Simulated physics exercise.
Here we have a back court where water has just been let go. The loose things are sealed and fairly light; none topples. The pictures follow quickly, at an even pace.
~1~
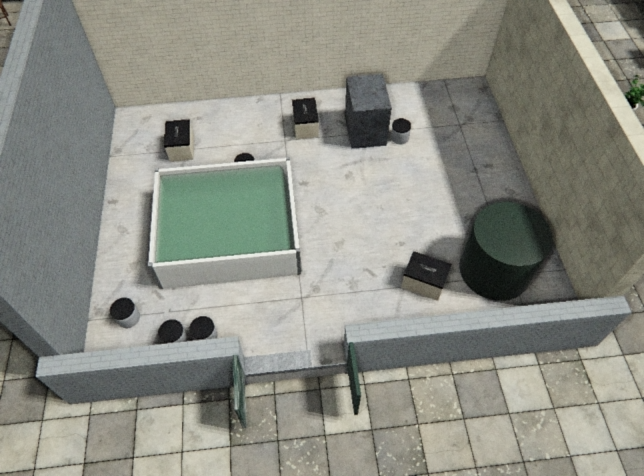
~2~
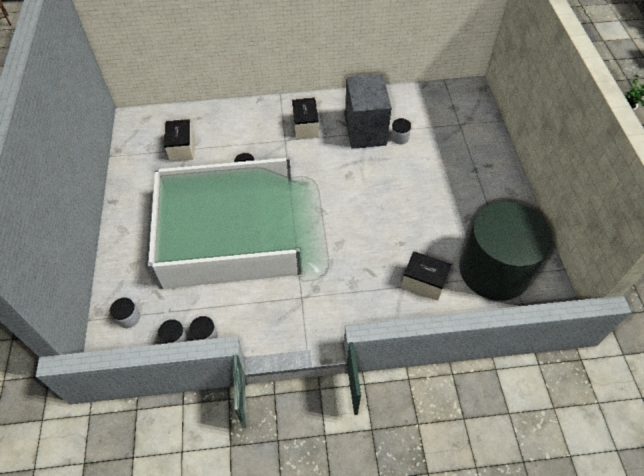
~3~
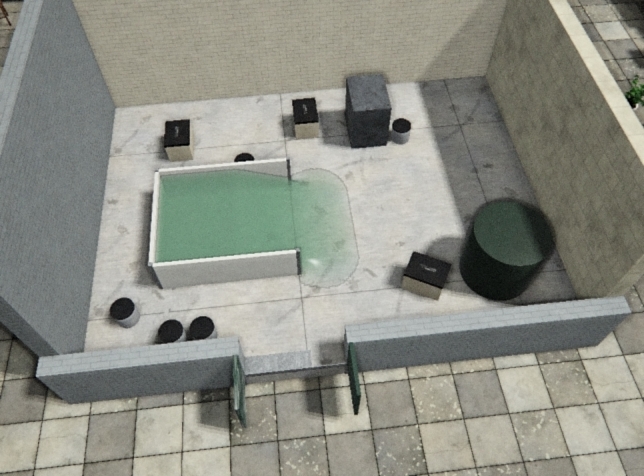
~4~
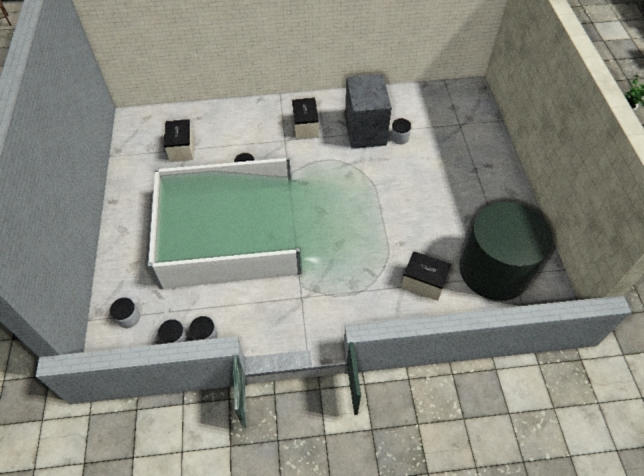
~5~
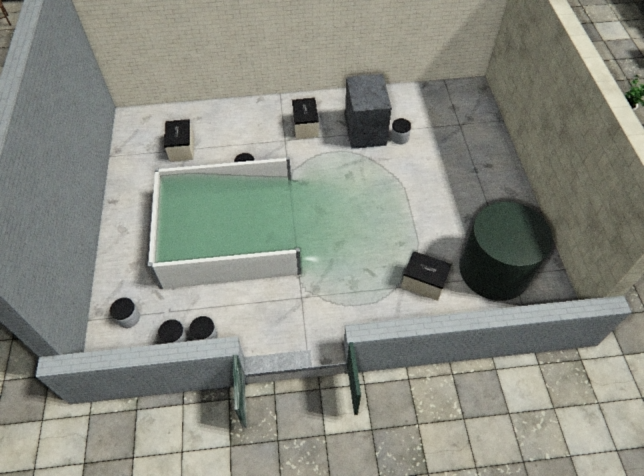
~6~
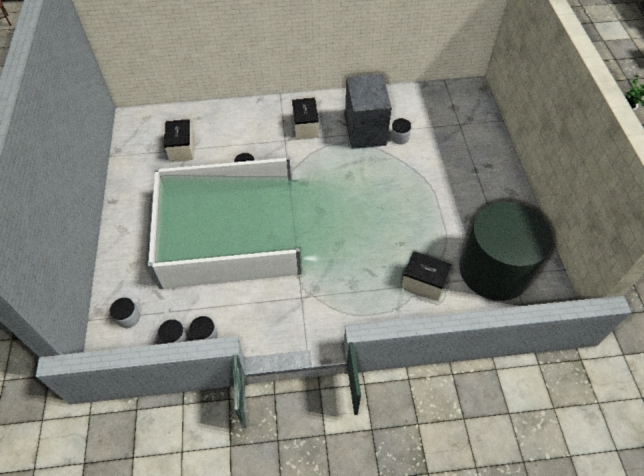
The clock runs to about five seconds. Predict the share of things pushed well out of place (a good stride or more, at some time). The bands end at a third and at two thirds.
It is less than a third.
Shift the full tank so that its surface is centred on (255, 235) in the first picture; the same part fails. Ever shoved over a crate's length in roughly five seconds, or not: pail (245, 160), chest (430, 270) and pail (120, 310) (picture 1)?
In turn: Short of that, swept aside, no.
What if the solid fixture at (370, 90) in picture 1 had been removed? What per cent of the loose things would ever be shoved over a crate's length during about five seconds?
Some 20 per cent.
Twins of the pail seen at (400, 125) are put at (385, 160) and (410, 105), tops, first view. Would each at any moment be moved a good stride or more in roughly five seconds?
One after the other: Yes, less than that.
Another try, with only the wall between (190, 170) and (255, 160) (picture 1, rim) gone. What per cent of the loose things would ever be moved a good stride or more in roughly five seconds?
About 40 per cent.
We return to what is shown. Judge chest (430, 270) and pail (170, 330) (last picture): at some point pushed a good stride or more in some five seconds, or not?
In turn: Swept aside, not that far.
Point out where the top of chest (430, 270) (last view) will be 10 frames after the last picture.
Near (497, 296).
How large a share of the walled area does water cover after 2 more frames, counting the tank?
Roughly 35 per cent.
A moment on, 0 of 8 are well off their spots; 0 afloat.
Next, 1 of 8 are well off their spots; 1 afloat.
Later, 1 of 8 are well off their spots; 1 afloat.
In the end, 1 of 8 are well off their spots, and 1 have been at some point; 1 afloat.
